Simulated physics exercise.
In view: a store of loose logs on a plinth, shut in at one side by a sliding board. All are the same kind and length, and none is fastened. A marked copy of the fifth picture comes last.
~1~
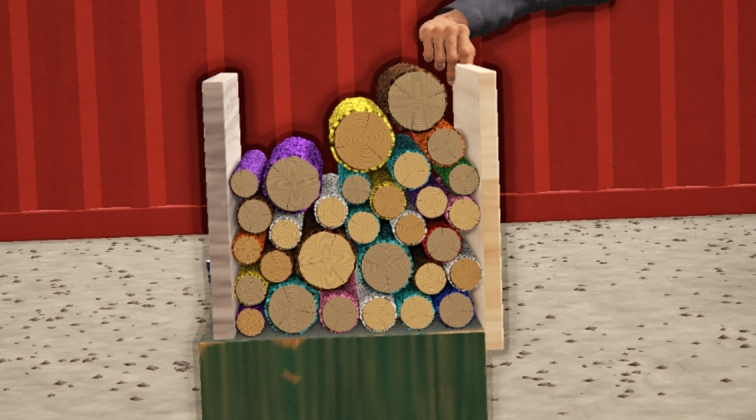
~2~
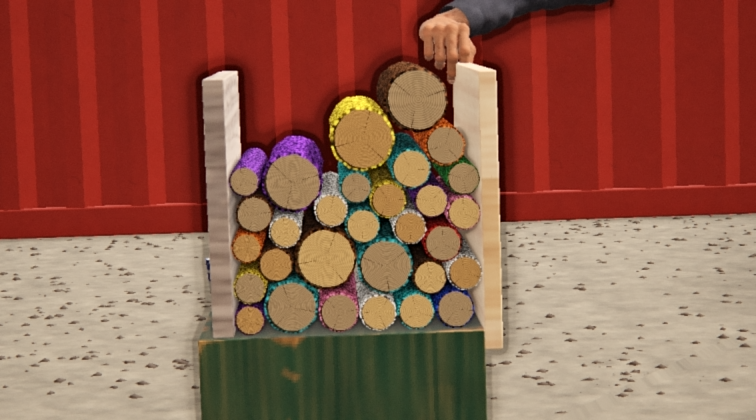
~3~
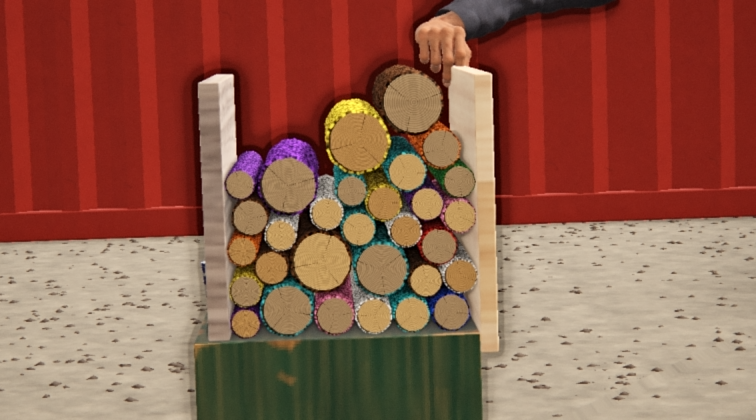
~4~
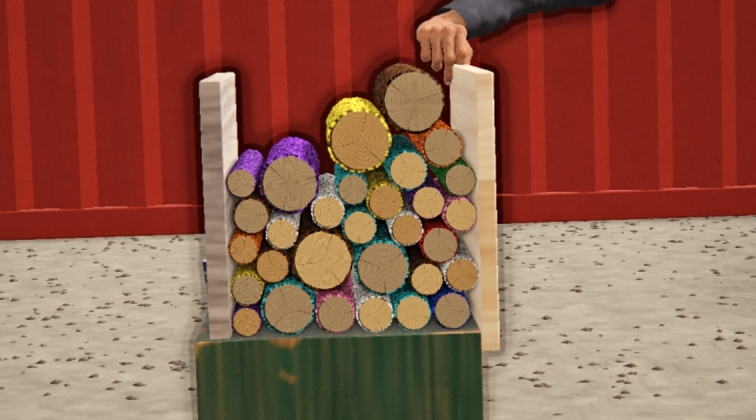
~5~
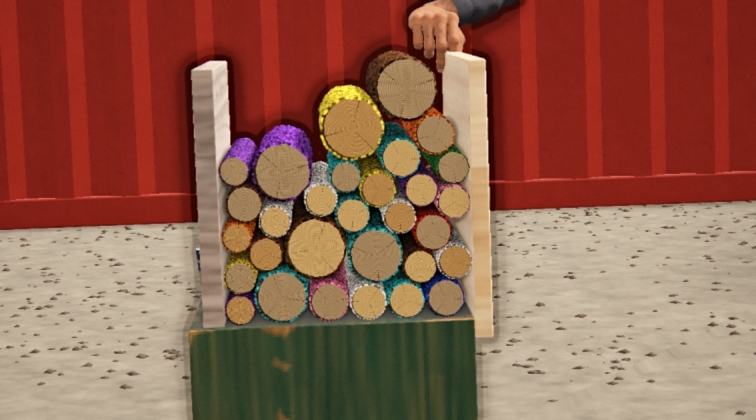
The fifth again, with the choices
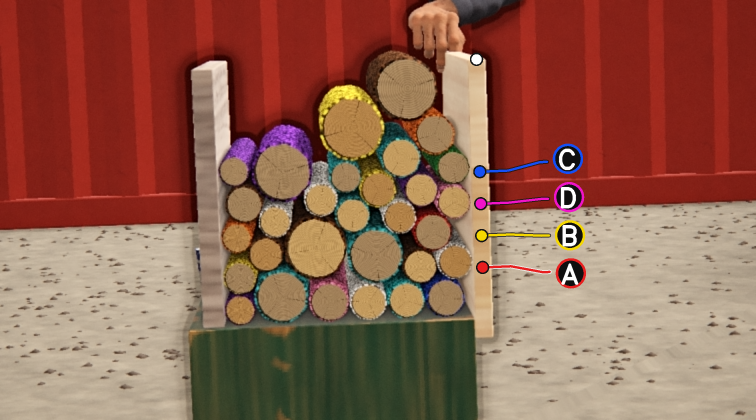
Stacked loose logs with glittery coloured sides shifting slightly in view between upright boards, a hand resting on the right board.
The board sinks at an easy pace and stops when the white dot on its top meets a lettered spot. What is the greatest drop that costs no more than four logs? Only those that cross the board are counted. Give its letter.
B is the limit.
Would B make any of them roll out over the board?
At B: Yes.
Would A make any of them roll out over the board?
Yes.
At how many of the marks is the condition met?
Three of them.
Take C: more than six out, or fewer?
It loses fewer than six.
On the marked copy, A at (483, 268); B at (482, 235); C at (480, 172); D at (481, 204); the white dot at (477, 59).
With B. Early on, top of the board (469, 136).
Further on, top of the board (472, 222).
At the end, top of the board (472, 235), three out over the board.
As for the rest, A more than four out over the board; C none out over the board; D three out over the board.
